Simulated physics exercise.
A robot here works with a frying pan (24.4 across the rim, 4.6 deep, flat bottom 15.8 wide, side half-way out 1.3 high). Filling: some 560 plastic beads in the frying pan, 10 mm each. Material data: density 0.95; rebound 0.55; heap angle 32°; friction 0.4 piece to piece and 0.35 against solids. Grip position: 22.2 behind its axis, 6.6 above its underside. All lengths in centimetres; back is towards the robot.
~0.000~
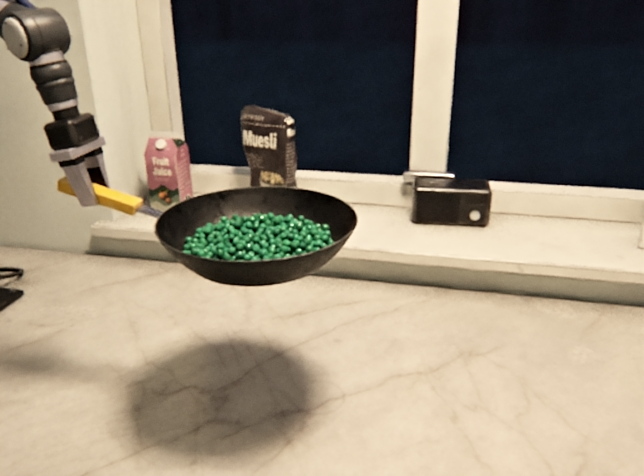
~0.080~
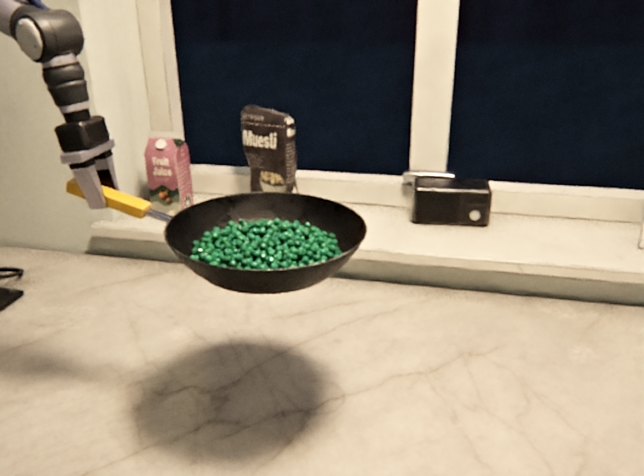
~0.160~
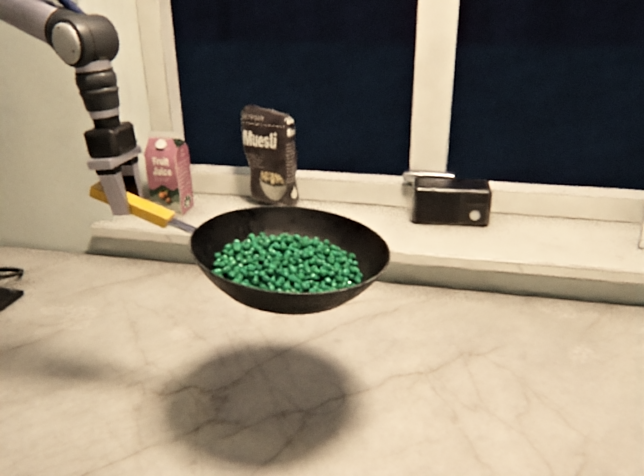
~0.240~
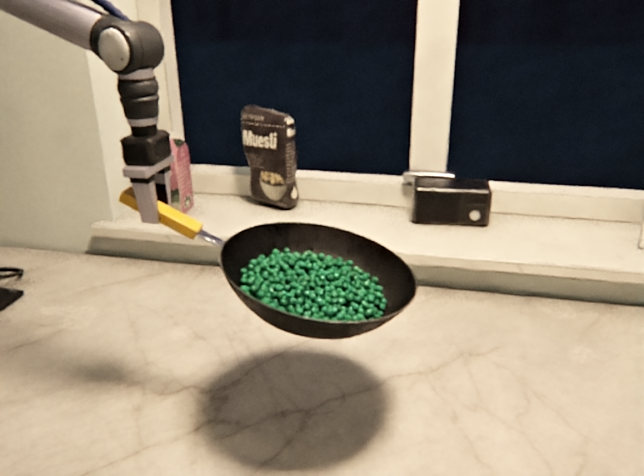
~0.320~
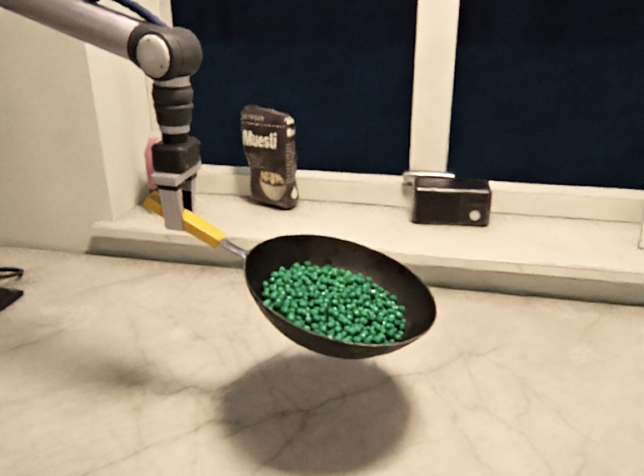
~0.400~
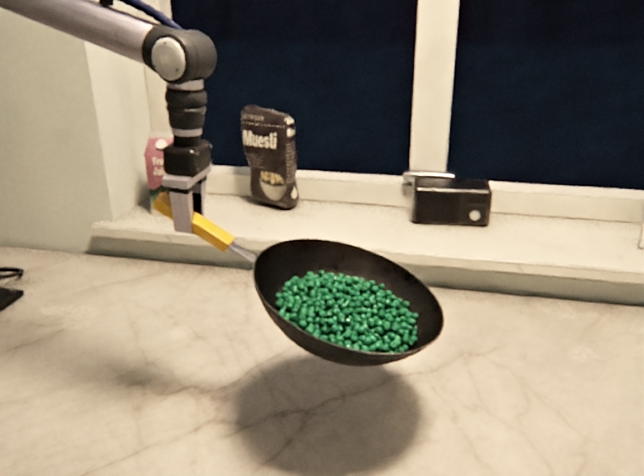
A frying pan of green beads, held by a robot arm, moves right while tilting gradually.
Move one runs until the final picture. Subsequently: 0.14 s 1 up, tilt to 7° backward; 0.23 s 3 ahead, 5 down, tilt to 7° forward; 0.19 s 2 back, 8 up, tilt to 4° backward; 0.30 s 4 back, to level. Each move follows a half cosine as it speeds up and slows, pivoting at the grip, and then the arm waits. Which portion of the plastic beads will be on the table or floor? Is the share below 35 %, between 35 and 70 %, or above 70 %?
Below 35 %.
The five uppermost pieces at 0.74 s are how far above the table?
29 cm or so.
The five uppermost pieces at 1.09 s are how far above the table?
Some 31 cm.
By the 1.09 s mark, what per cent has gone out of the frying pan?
Roughly 15 per cent.
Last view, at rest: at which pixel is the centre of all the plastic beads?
Near pixel (380, 245).
By 0.74 s, tilted 7° forward, highest piece 30 above the table; 450 in the frying pan, 111 in flight or on a rim.
By 1.09 s, tilted 2° backward, highest piece 33 above the table; 464 in the frying pan, 58 on the table or floor, 39 in flight or on a rim.
By 1.46 s, level, highest piece 29 above the table; 464 in the frying pan, 97 on the table or floor.
By 2.51 s, level, highest piece 29 above the table; 464 in the frying pan, 97 on the table or floor.
Final count, 464 in the frying pan, 97 on the table or floor. That is 17 % on the table or floor.
